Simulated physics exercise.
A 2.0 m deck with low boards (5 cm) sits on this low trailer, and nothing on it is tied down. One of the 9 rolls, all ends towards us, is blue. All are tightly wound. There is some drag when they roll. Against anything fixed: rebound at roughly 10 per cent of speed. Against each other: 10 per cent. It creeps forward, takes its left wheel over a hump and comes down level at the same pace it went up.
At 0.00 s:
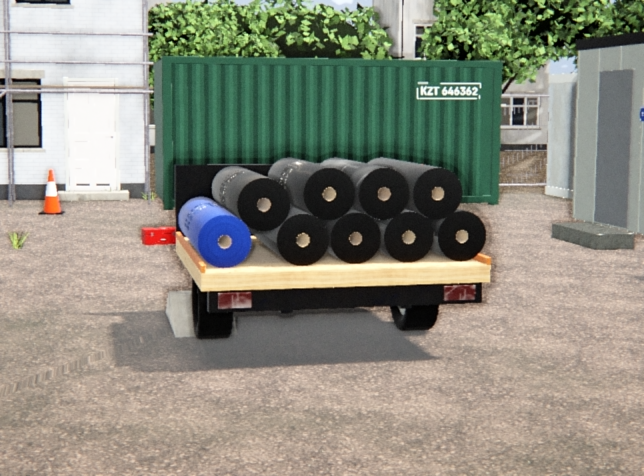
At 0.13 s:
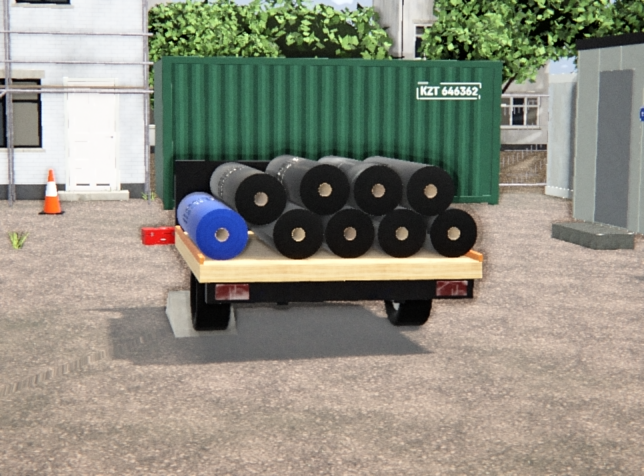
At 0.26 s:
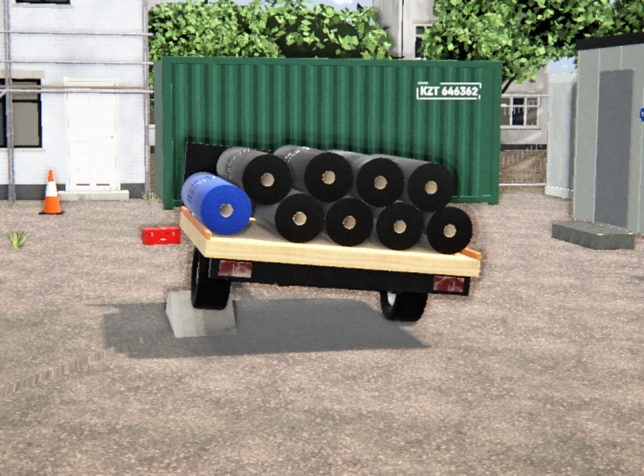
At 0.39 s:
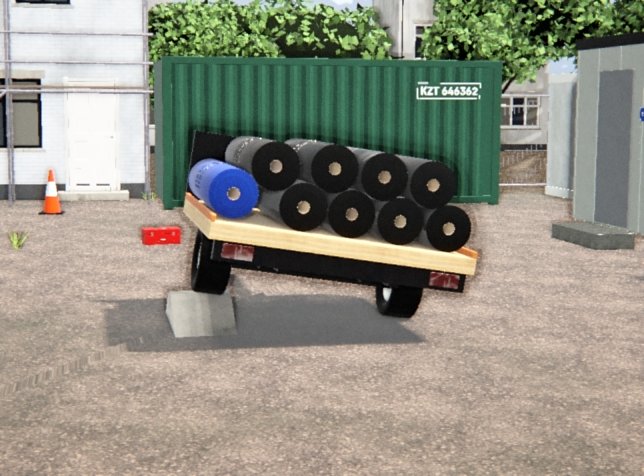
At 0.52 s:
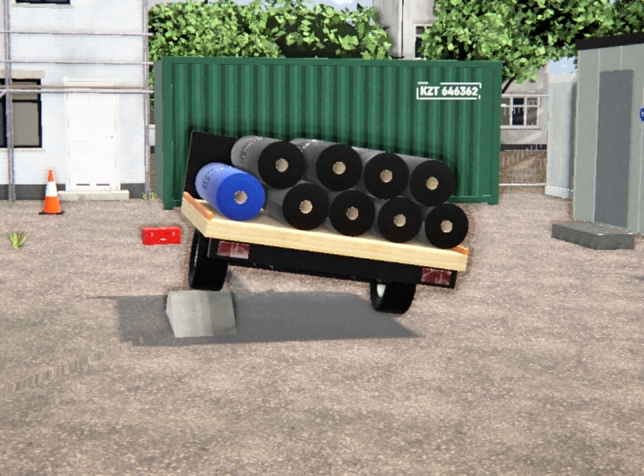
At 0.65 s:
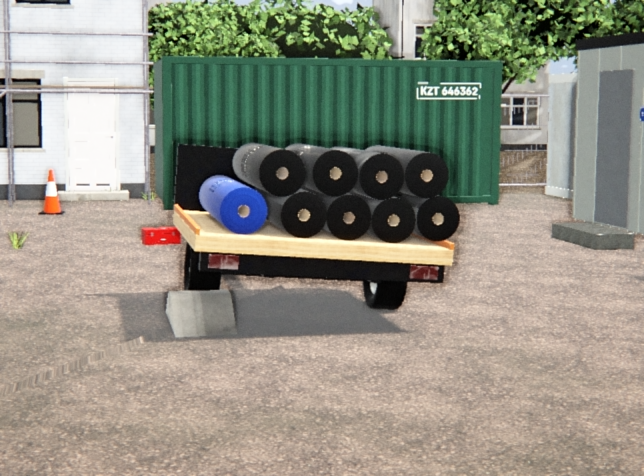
The footage shows a low flatbed trailer carrying one blue and eight black rolls as its left wheel rides over a hump; the deck tilts down to the right, the rolls shift slightly rightward, then the tilt partly eases.
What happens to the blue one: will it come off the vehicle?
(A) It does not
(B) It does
A, it does not.
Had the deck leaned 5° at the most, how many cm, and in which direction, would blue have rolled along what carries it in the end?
Roughly 0 cm right.
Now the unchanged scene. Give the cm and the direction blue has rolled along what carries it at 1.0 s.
Blue 30 right.
Then, 1.0 s in, blue is on the deck, 50 cm from the left edge, rolling left; 0 of 9 are off.
Then, 1.2 s in, blue is on the deck, 45 cm from the left edge, rolling left; 0 of 9 are off.
Then, 1.5 s in, still the same for blue; 0 of 9 are off.
In the end (1.8 s), blue is on the deck, 45 cm from the left edge; 0 of 9 are off.
